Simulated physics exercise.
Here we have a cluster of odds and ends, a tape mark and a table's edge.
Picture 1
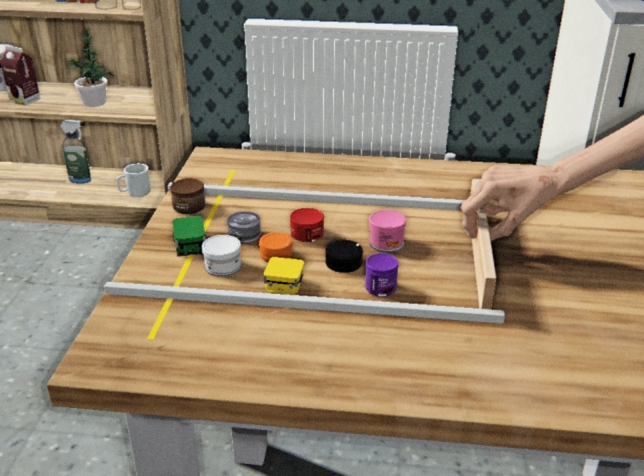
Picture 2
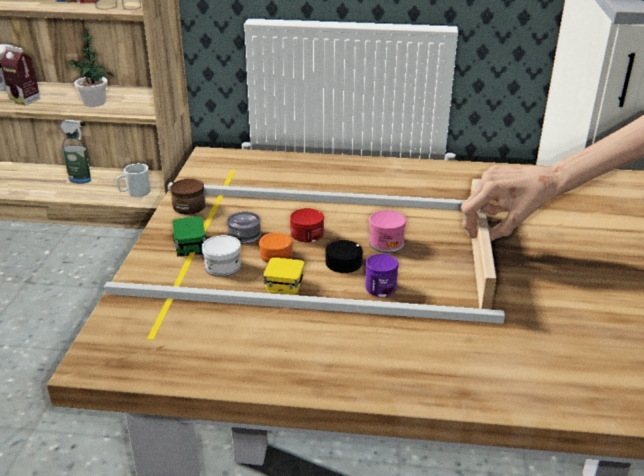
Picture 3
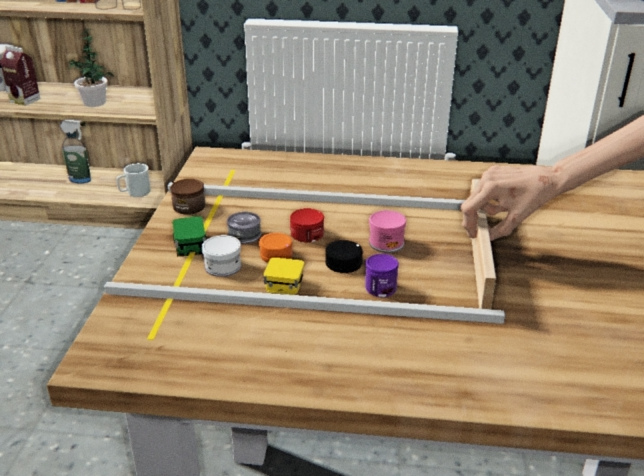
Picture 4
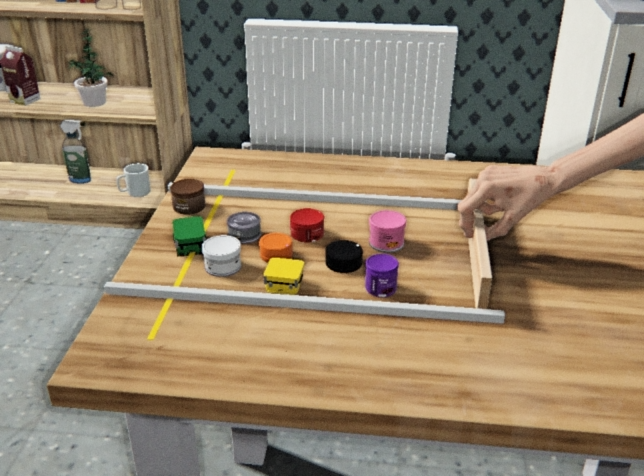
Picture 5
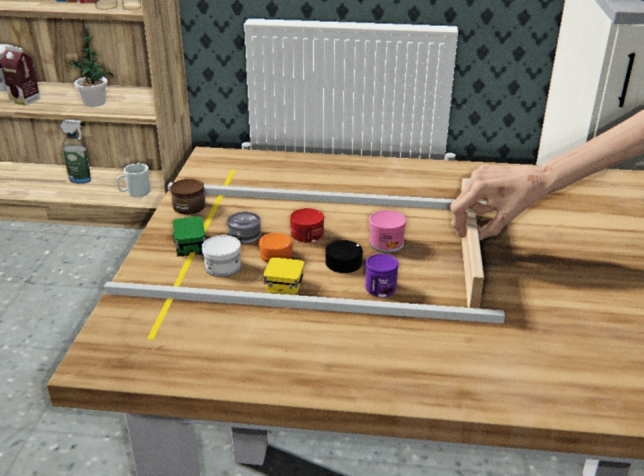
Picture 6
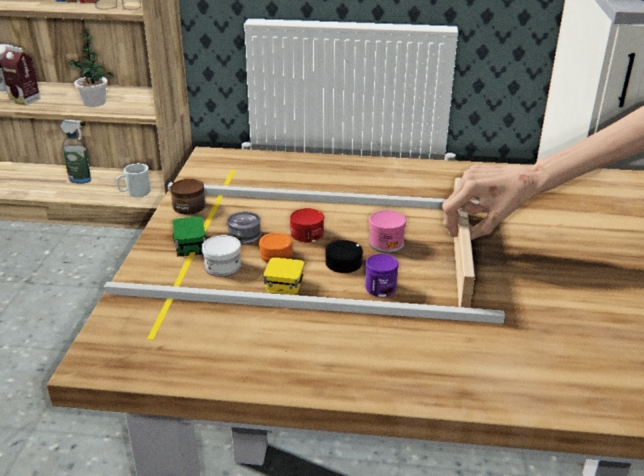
A hand slides a wooden board slightly left between two rails toward colourful small containers.
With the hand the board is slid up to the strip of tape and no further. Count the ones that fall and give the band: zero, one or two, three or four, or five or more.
Band: One or two.
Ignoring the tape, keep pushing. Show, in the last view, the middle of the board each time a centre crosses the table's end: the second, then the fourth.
The first puts it near (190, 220), the next near (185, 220).
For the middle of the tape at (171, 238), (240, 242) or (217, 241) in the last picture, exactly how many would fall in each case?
Tallies in the order given: 6, 0, 0.
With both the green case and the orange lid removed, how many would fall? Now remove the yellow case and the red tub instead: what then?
The first try gives 0, the second gives 1.
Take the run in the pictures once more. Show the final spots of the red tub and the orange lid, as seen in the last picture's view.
In the last view, the middles sit near (196, 204) and near (153, 232).
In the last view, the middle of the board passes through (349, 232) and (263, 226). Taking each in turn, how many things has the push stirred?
Moved so far: 4, later 9.
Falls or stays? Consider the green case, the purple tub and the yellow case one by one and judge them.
I'd say the green case drops away, the purple tub stays in place, and the yellow case stays in place.
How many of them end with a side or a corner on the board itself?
Result: 4 in all.
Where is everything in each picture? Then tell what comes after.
Brown tub (188, 196); green case (190, 237); white pot (222, 256); board (481, 240); tape (199, 239), in the first picture.
Green case (190, 237); yellow case (284, 278), in the second picture.
White pot (222, 256); grey tin (244, 227), in the third picture.
Brown tub (188, 196); black lid (344, 256), in the fourth picture.
Green case (190, 237); orange lid (276, 248), in the fifth picture.
Brown tub (188, 196); green case (190, 237); white pot (222, 256); board (462, 239); tape (199, 239), in the sixth picture.
A little later, none off yet; brown tub at rest near (188, 196); green case at rest near (190, 237); white pot at rest near (222, 256).
When it is over, the number that fall off is one or two; down, green case.
